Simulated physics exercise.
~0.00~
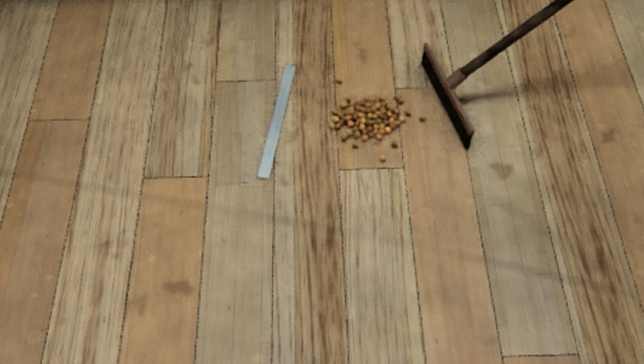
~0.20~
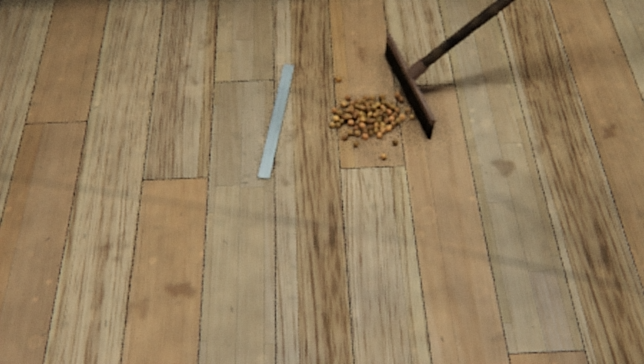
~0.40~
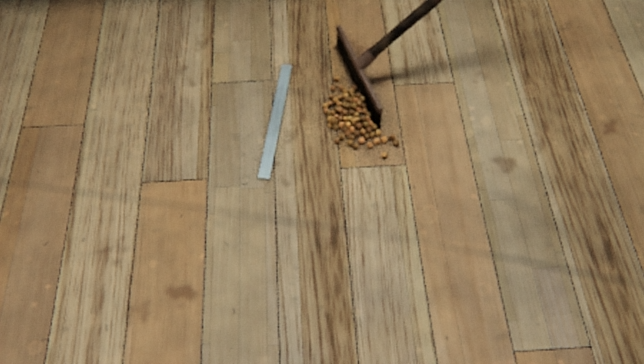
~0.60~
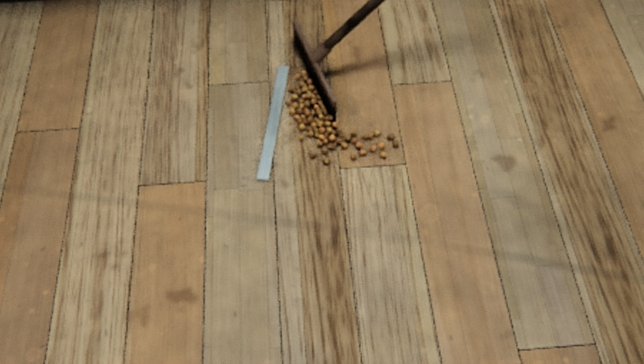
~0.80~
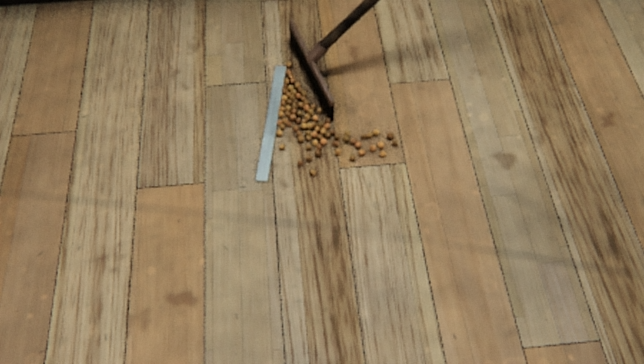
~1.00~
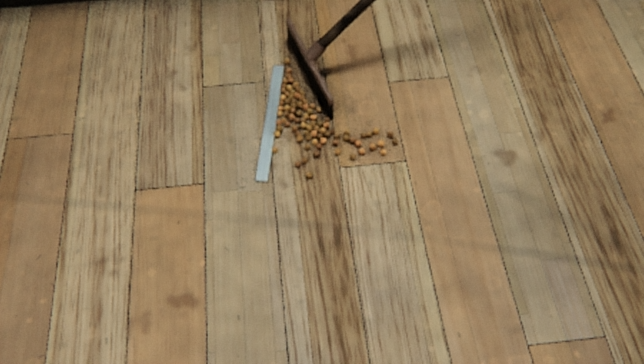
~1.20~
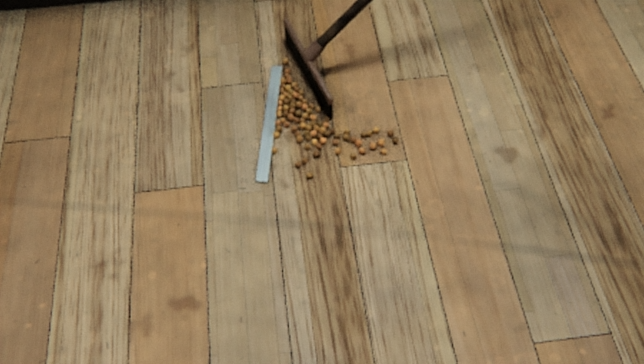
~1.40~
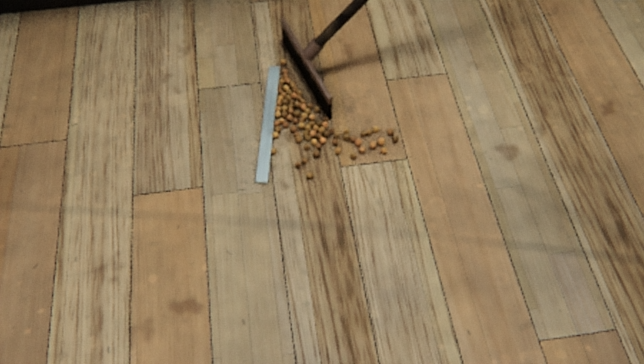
Dark squeegee pushing a pile of small wooden beads left across a plank floor, then stopping with them bunched beside a pale blue strip.
